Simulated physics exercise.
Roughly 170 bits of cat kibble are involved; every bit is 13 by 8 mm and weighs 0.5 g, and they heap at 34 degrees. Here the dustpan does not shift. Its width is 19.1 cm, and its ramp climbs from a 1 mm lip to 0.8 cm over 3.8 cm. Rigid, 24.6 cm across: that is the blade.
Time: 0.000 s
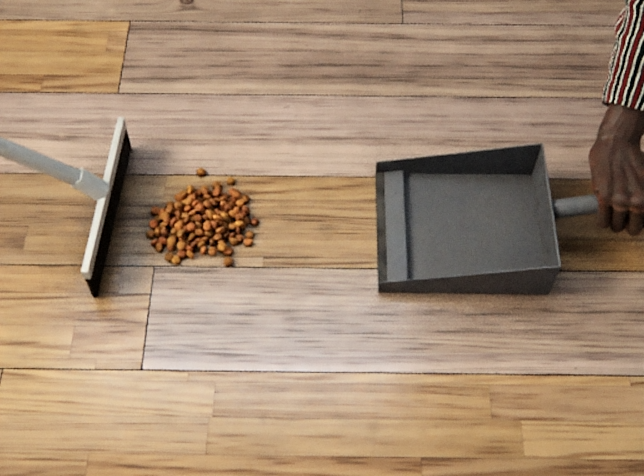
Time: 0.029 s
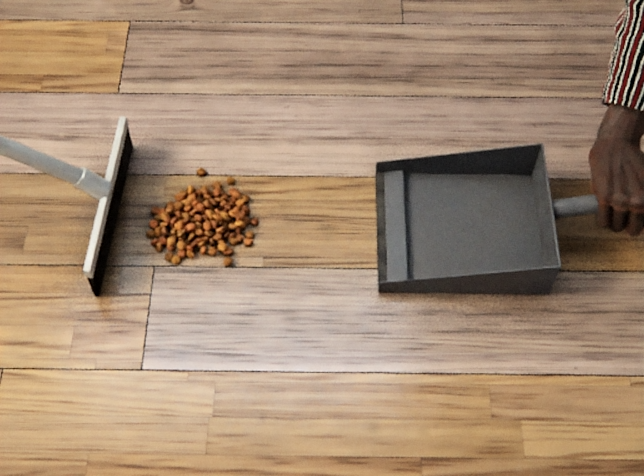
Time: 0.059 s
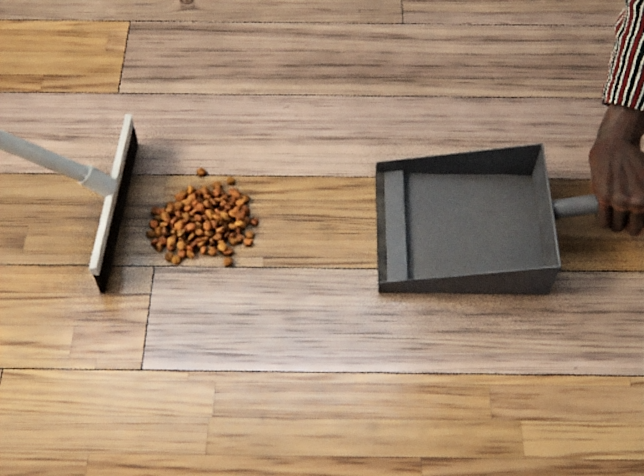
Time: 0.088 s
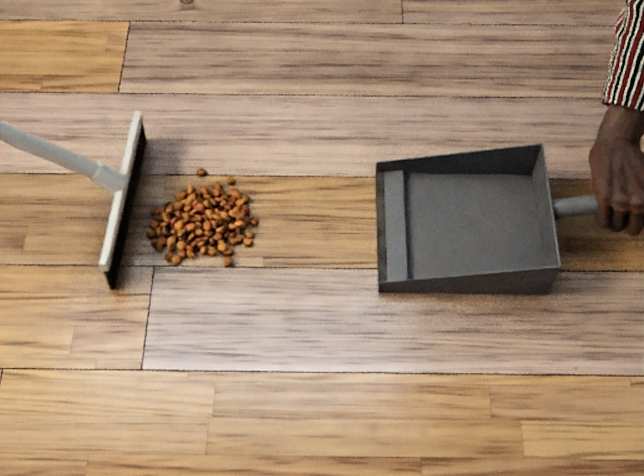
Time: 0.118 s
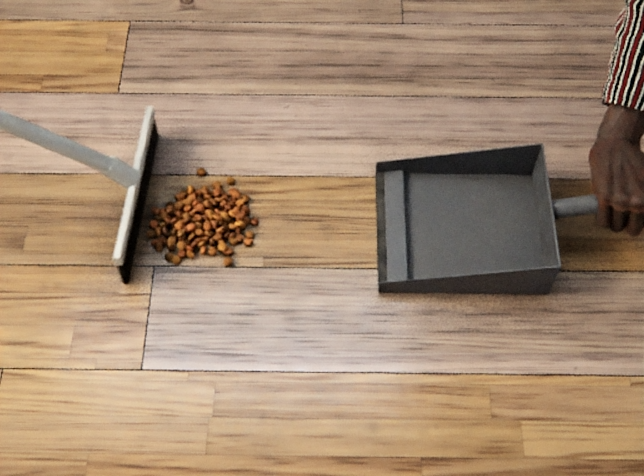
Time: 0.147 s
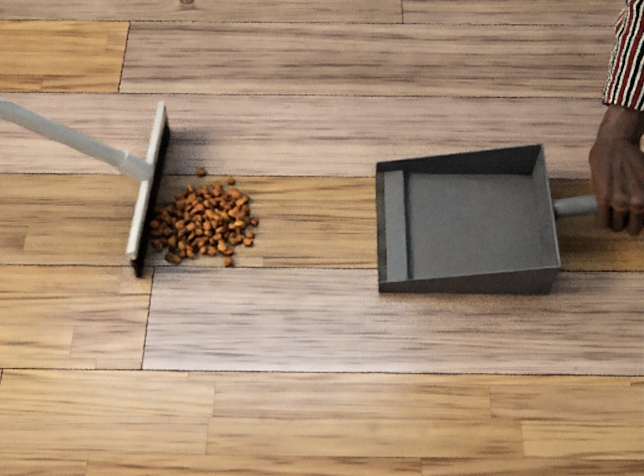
In this clip, a squeegee-like blade on a pale handle slides rightward and slightly upward across a wooden floor to the edge of a pile of brown kibble, while a hand holds a gray dustpan still at right.
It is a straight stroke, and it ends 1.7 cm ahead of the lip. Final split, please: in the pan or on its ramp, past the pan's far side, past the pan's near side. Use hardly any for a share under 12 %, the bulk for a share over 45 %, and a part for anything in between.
Pan: Hardly any, far side: A part, near side: Hardly any.
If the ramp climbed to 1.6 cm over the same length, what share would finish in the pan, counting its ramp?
5 per cent.
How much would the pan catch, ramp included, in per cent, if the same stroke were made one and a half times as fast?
In that case some 10 per cent.
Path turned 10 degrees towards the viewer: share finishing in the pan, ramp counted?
About 20 percent would end up there.
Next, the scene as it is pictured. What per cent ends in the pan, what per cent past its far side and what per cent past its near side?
Final, in %: Pan 5, far side 35, near side 0.
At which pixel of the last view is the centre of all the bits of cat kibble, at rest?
Somewhere near (353, 202) in the last picture.
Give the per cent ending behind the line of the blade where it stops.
Estimate: About 50 %.
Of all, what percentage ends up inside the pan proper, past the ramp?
Estimate: Near 0 per cent of all.
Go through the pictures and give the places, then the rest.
The first frame shows blade from (87, 274) to (122, 125), moved 0.0 cm, 0 of the pieces shifted so far; middle of the pieces at (200, 219); pan at (473, 231).
The second frame shows blade from (89, 273) to (124, 124), moved 0.3 cm, 0 of the pieces shifted so far; middle of the pieces at (200, 219).
The third frame shows blade from (95, 271) to (130, 122), moved 1.1 cm, 0 of the pieces shifted so far; middle of the pieces at (200, 219).
The fourth frame shows blade from (105, 266) to (139, 119), moved 2.4 cm, 0 of the pieces shifted so far; middle of the pieces at (200, 219).
The fifth frame shows blade from (119, 260) to (151, 114), moved 4.2 cm, 0 of the pieces shifted so far; middle of the pieces at (200, 219).
The sixth frame shows blade from (132, 255) to (163, 109), moved 6.0 cm, 4 of the pieces shifted so far; middle of the pieces at (200, 219); pan at (473, 231). The blade's pace is about 0.62 m/s, heading 29 degrees away from the viewer's side.
Then, at 0.40 s, middle of the blade 17 cm from the lip; 0 % over the lip, far side 10 %, near side 0 %.
After 0.57 s, middle of the blade 7 cm from the lip; 0 % over the lip, far side 25 %, near side 0 %.
After 0.86 s, middle of the blade 2 cm from the lip; 5 % over the lip, far side 35 %, near side 0 %.
In the end, at 1.2 s, pan 5 %, far side 35 %, near side 0 %, in front of the lip or behind the blade 60 %.
